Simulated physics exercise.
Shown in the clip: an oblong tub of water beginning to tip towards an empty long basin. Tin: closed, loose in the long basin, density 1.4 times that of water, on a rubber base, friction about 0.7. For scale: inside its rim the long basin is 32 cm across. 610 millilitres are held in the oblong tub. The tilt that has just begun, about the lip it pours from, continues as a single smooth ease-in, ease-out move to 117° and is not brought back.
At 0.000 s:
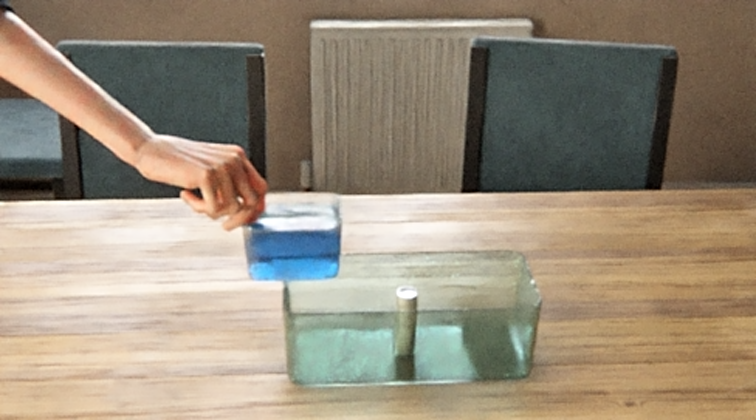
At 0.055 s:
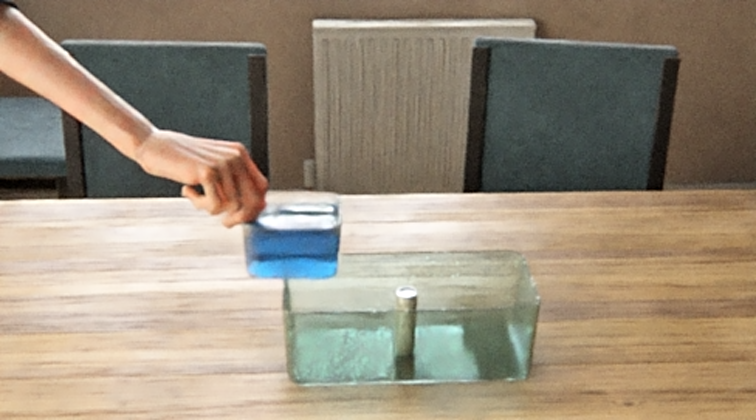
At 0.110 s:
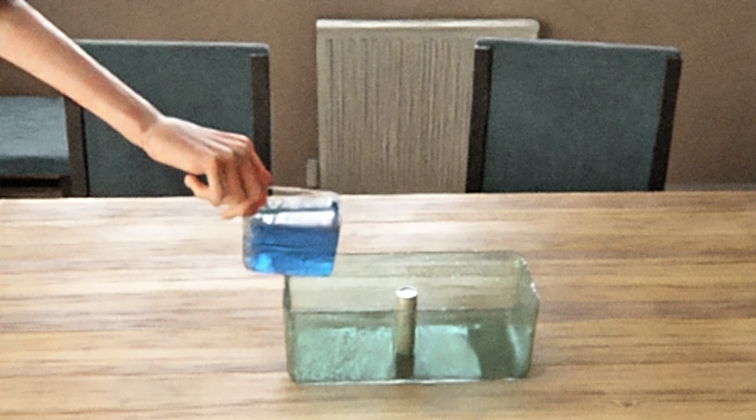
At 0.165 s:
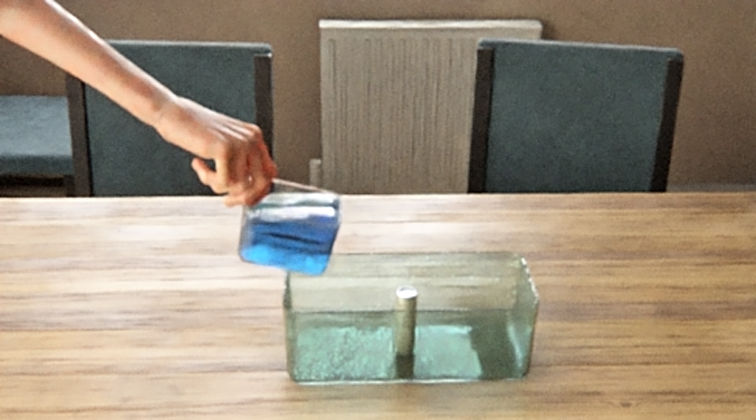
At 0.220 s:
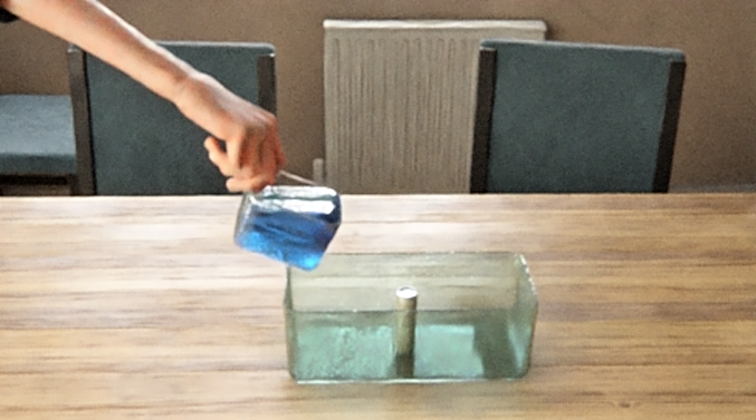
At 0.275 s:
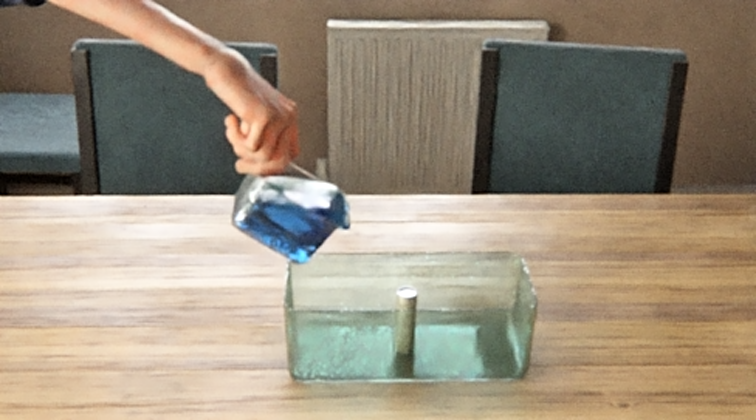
The clip shows a hand holding a small clear tub of blue liquid above the left end of a long glass basin with a tin standing inside, then tilting the tub steadily clockwise, its left side rising.
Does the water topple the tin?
My bet is it never capsizes.
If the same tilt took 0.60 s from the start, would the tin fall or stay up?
The tin stays on its base.
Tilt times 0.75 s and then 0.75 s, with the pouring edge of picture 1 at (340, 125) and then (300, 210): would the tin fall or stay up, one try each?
First it stays on its base; then it tips over.
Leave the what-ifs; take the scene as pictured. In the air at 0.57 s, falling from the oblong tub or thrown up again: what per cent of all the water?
Estimate: Some 50 % of the total.
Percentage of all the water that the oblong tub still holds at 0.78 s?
Remaining share: Approx. 0 %.
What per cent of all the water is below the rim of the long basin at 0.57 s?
Around 22%.
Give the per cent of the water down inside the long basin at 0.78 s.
Some 92 per cent.
By 0.57 s the tilt is 101° and 28 per cent is still to pour; the tin stands where it began.
By 0.78 s the tilt is 117° and 0 per cent is still to pour; the tin stands where it began.
By 1.01 s the tilt is 117° and 0 per cent is still to pour; the tin stands where it began.
By 1.25 s the tilt is 117° and 0 per cent is still to pour; the tin stands where it began.
At rest the tin stands where it began.
